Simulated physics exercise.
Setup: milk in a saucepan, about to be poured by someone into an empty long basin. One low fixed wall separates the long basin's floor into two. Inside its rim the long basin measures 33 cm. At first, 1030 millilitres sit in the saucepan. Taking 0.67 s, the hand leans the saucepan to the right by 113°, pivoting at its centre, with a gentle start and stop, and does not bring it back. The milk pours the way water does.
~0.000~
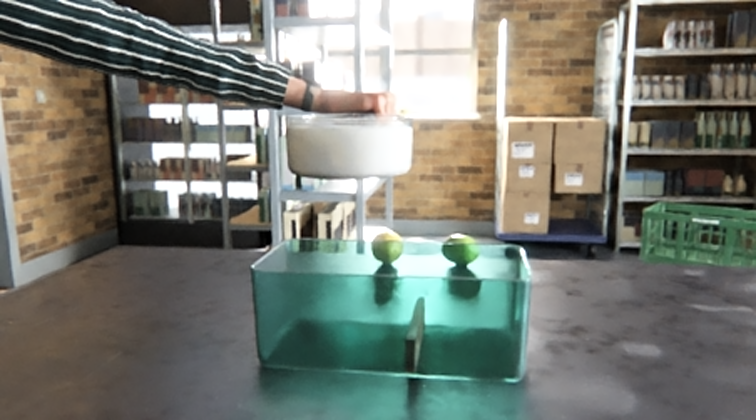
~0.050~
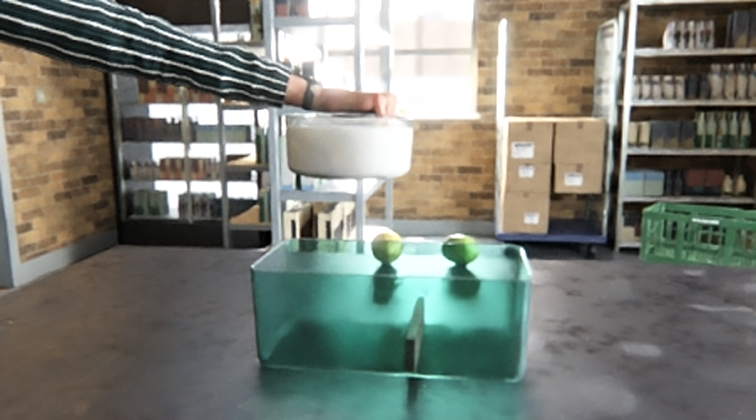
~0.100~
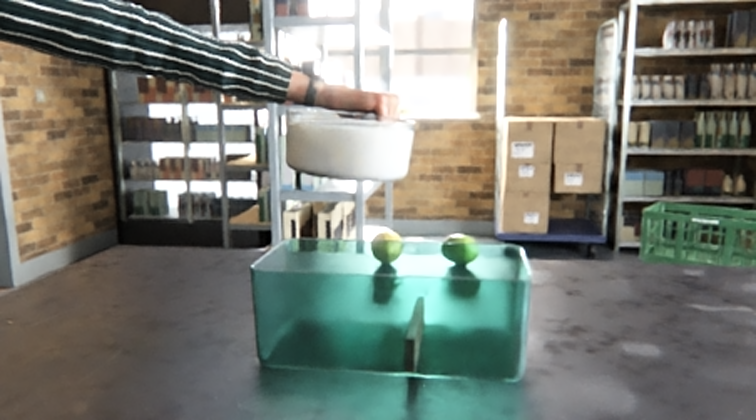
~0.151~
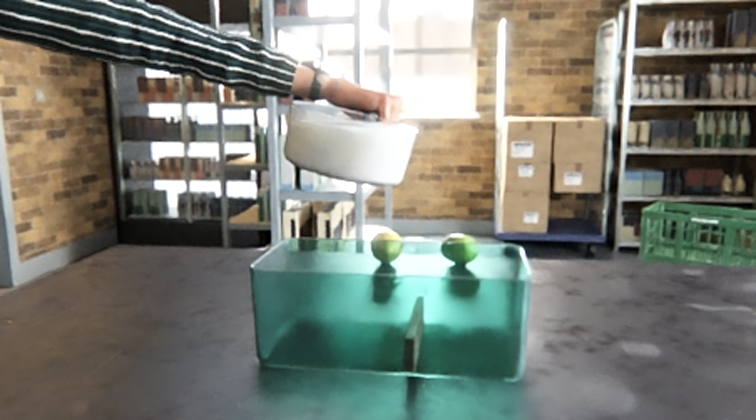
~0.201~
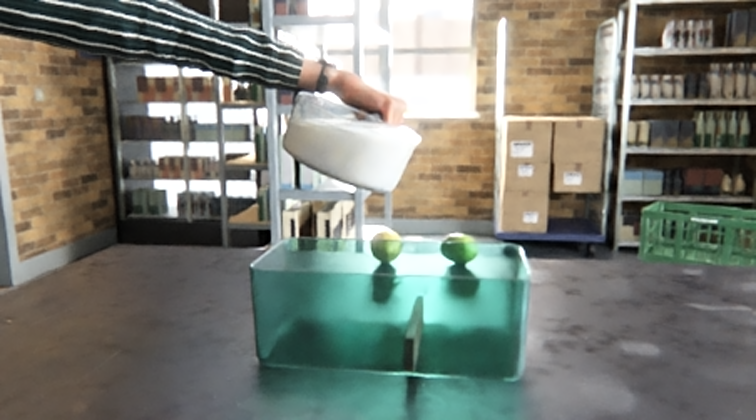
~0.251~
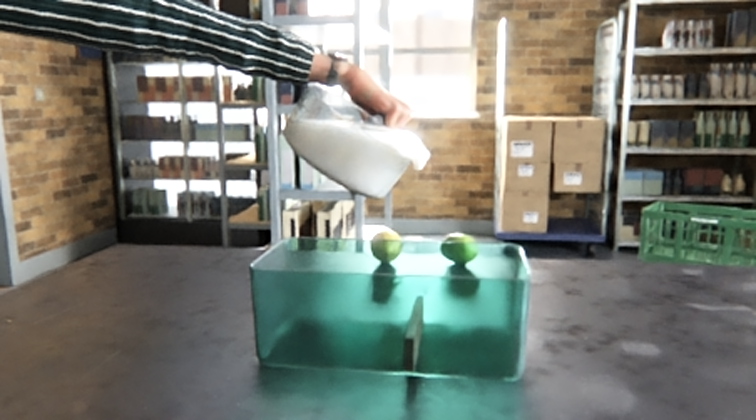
A hand tilts a pan of milk to the right above a clear green basin.
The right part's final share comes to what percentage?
It comes to roughly 64 %.
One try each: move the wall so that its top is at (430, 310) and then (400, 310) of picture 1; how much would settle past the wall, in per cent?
Some 60 in a hundred, then some 80 in a hundred.
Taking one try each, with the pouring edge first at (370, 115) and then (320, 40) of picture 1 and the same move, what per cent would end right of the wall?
Around 40 per cent first, around 15 per cent next.
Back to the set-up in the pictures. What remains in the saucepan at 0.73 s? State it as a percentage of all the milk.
2 %.
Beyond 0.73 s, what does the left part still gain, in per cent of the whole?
I'd put it at some 14 percent.
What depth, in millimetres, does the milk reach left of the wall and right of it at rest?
I'd say close to 12 mm on the left, close to 34 mm on the right.
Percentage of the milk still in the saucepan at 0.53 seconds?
About 14 per cent.
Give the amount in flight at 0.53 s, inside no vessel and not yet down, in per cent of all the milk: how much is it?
It comes to about 38 percent.
By 0.53 s the tilt is 101° and 14 per cent is still to pour, 0 is left of the wall and 47 right of it.
By 0.73 s the tilt is 113° and 2 per cent is still to pour, 18 is left of the wall and 62 right of it.
By 0.94 s the tilt is 113° and 0 per cent is still to pour, 28 is left of the wall and 69 right of it.
By 1.17 s the tilt is 113° and 0 per cent is still to pour, 32 is left of the wall and 65 right of it.
At rest 33 per cent lies left of the wall, 64 right of it and 3 outside.
